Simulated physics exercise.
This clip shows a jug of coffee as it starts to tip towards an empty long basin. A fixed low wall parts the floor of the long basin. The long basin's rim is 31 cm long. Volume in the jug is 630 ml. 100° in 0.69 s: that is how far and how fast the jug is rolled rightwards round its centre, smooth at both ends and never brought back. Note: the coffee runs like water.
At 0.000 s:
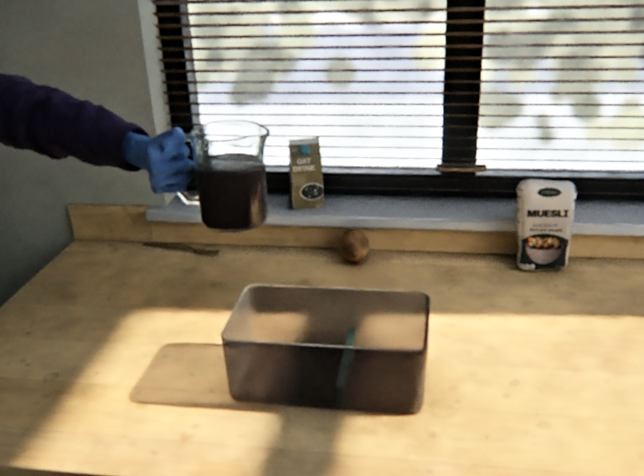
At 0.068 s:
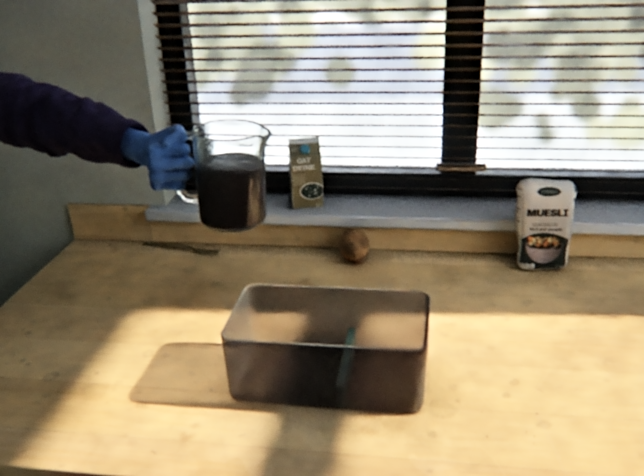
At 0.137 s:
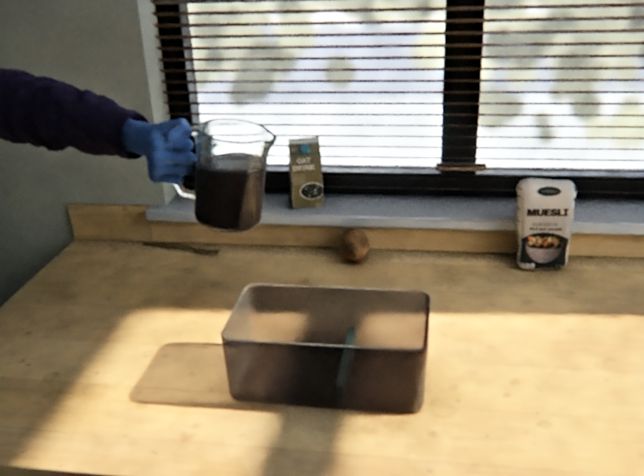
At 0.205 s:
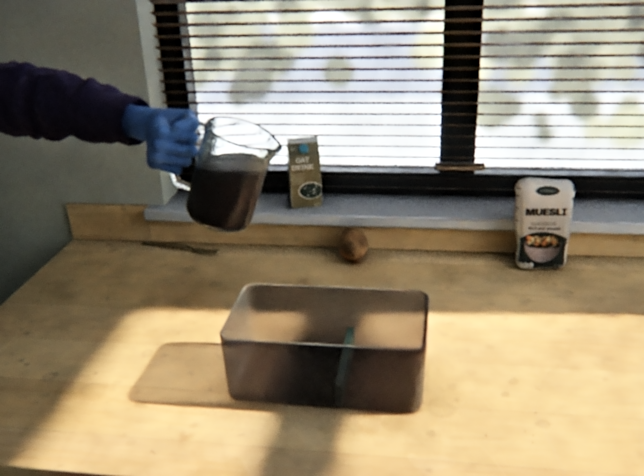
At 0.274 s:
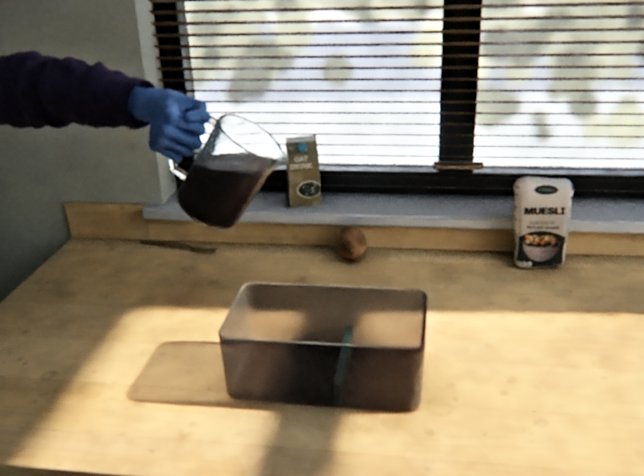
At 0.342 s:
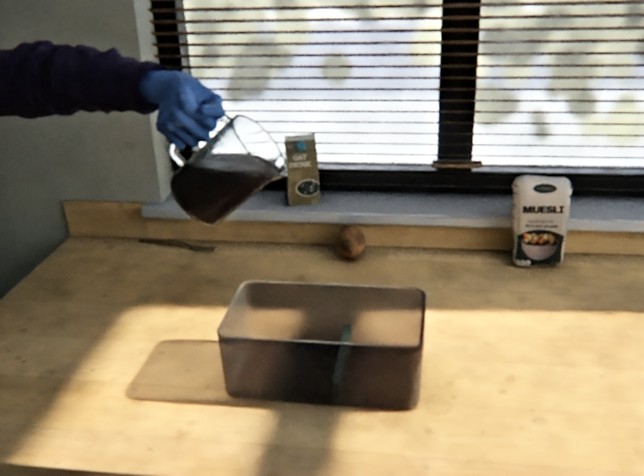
On a sunlit wooden worktop beneath a window with slatted blinds, an empty long basin sits below a glass jug of dark coffee held up by a blue-gloved hand. The hand keeps the jug nearly upright at first, then rolls it steadily rightwards until it leans steeply, the coffee still inside.
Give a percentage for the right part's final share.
My figure is 76 %.
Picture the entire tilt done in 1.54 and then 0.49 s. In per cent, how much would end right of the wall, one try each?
Result: 75 per cent, then 70 per cent.
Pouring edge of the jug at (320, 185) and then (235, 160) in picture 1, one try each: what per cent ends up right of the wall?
I'd say 80 percent on the first go, 5 percent on the next.
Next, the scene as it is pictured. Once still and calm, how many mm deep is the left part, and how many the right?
Some 4 mm on the left and some 26 mm on the right.
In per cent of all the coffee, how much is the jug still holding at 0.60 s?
70 %.
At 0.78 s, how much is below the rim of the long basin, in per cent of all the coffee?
Around 40 in a hundred.
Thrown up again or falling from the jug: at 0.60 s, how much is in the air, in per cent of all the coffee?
I'd put it at about 28 percent.
After 0.60 s the tilt is 95° and 70 per cent is still to pour, 2 is left of the wall and 0 right of it.
After 0.78 s the tilt is 100° and 27 per cent is still to pour, 7 is left of the wall and 32 right of it.
After 0.98 s the tilt is 100° and 9 per cent is still to pour, 8 is left of the wall and 66 right of it.
After 1.19 s the tilt is 100° and 2 per cent is still to pour, 15 is left of the wall and 75 right of it.
In the end 20 per cent lies left of the wall, 76 right of it and 4 outside.
